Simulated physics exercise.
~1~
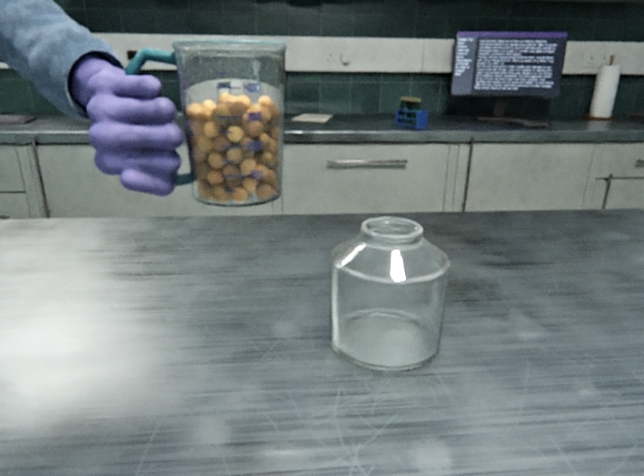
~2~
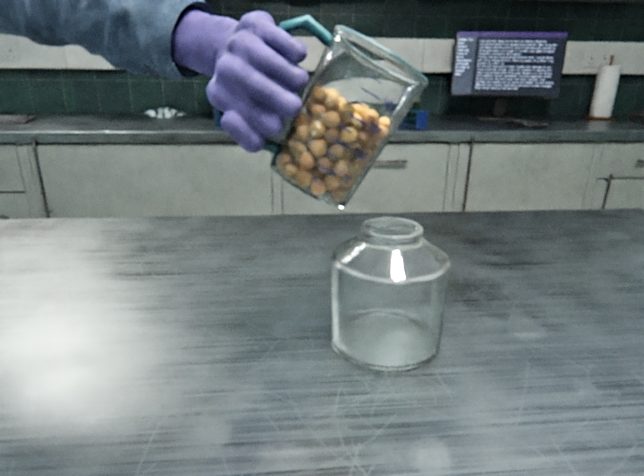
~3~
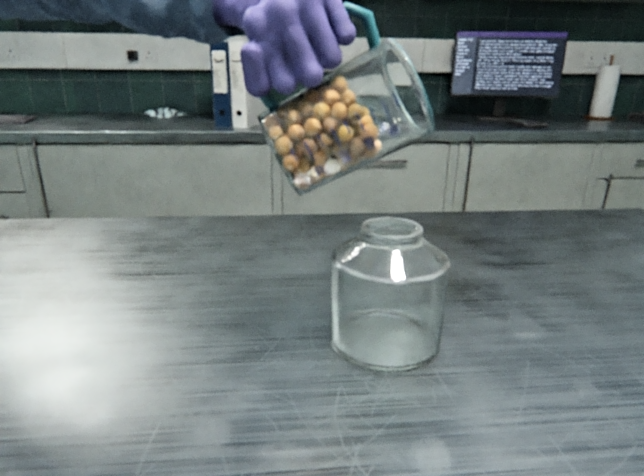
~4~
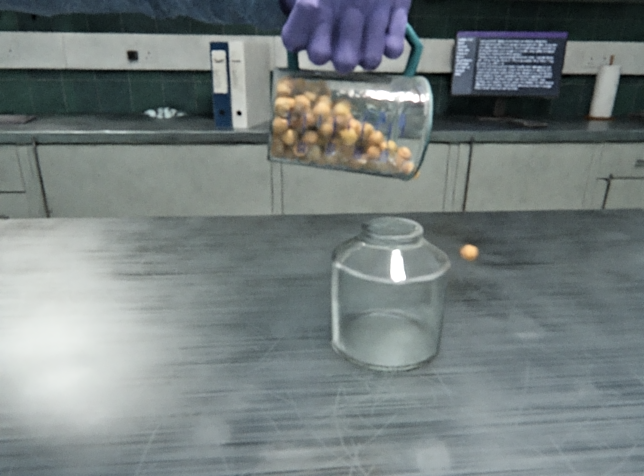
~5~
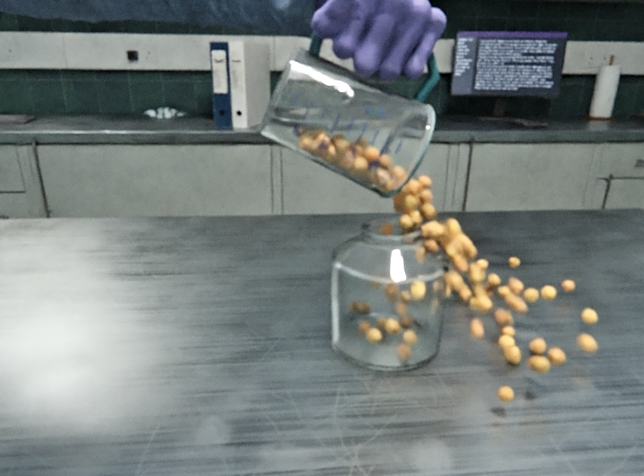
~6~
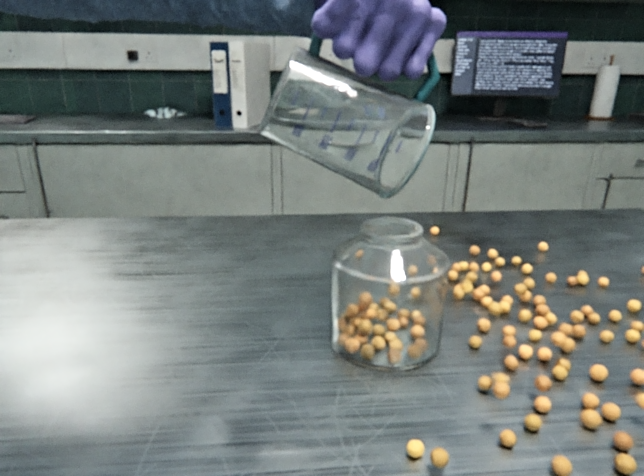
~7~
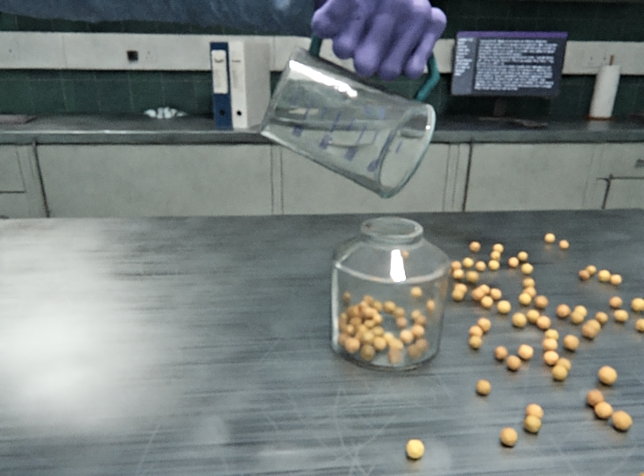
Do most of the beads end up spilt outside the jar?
Yes, the larger part of the beads ends up scattered on the table to the right, while a smaller but fair share lands in the jar.
A clear glass cup full of small tan beads, held by its teal handle in a purple-gloved hand, starts upright above and to the left of an open glass jar on a grey table. The hand carries it right while tipping it over, until it lies on its side above the jar. A first bead drops past the jar's right side. As the cup tilts further, the beads rush out, some entering the jar and many scattering over the table to the right. At the end, the tilted cup is empty, the jar is partly filled, and most beads lie outside.
